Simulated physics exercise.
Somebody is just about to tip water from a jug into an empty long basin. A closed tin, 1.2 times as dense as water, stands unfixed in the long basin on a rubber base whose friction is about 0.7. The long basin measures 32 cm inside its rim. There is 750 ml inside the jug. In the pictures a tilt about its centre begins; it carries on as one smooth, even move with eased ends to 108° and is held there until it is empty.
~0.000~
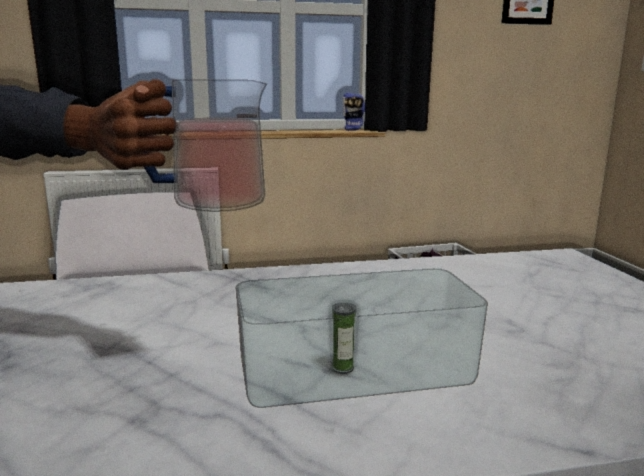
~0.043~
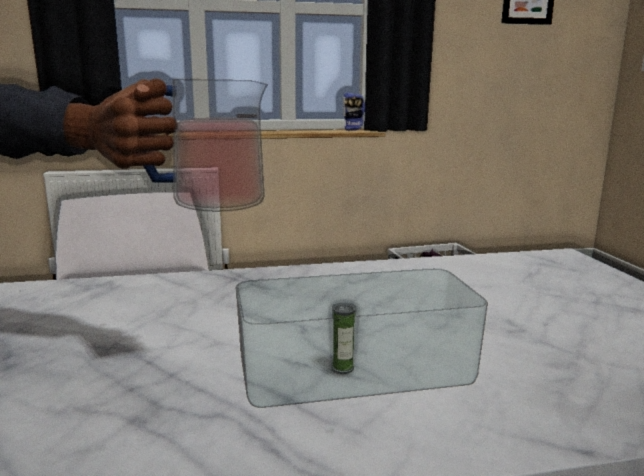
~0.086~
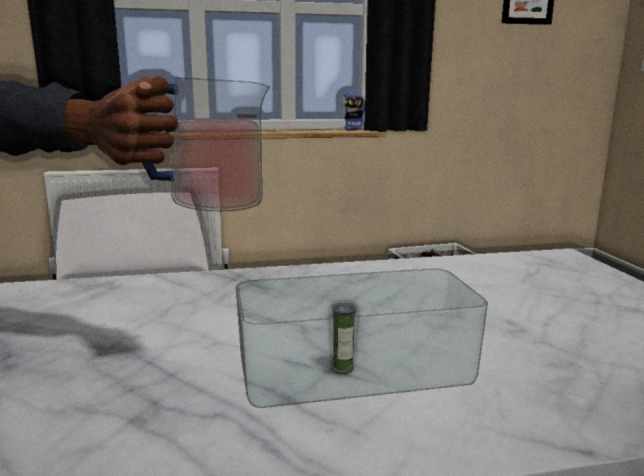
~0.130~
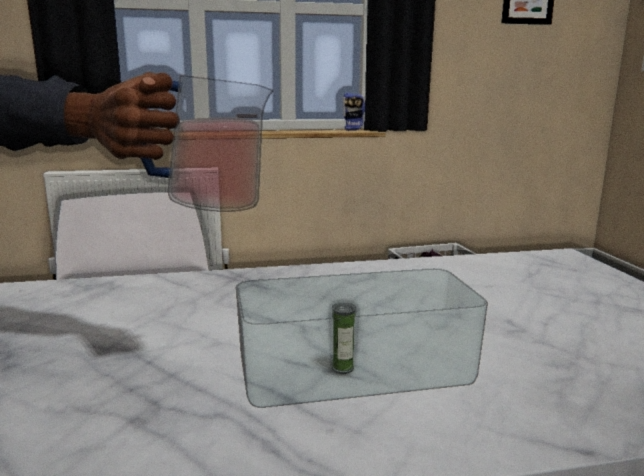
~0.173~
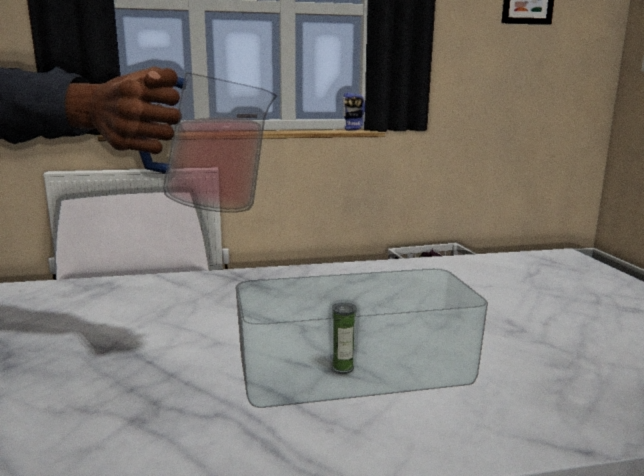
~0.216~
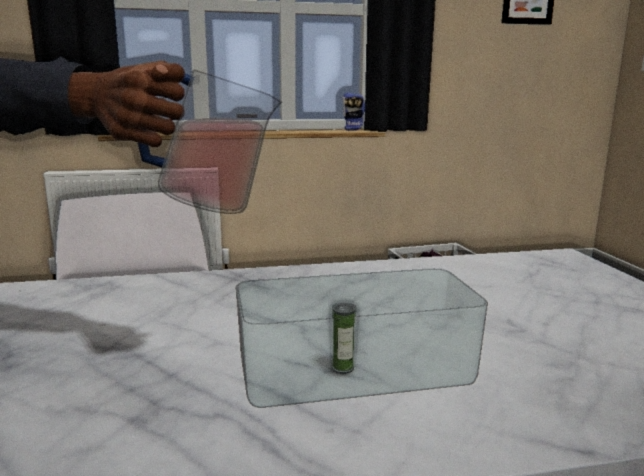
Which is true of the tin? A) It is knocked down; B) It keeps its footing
It keeps its footing.
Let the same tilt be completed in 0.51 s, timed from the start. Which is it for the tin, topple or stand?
Result: Tin upright.
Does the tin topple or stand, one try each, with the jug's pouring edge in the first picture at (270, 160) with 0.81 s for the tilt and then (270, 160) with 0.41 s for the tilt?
In the first try it comes down; in the second it comes down.
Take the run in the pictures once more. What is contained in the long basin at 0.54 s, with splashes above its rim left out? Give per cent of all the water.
About 0 per cent.
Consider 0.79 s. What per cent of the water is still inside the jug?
38 %.
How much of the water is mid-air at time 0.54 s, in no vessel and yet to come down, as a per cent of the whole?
Close to 10 per cent, I'd say.
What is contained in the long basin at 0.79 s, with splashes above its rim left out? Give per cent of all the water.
Near 28 per cent of the total.
Then, 0.54 s in, the tilt is 82° and 91 per cent is still to pour; the tin stands where it began.
Then, 0.79 s in, the tilt is 108° and 38 per cent is still to pour; the tin stands where it began.
Then, 1.04 s in, the tilt is 108° and 8 per cent is still to pour; the tin stands where it began.
Then, 1.31 s in, the tilt is 108° and 1 per cent is still to pour; the tin stands where it began.
Finally, the tin stands where it began.
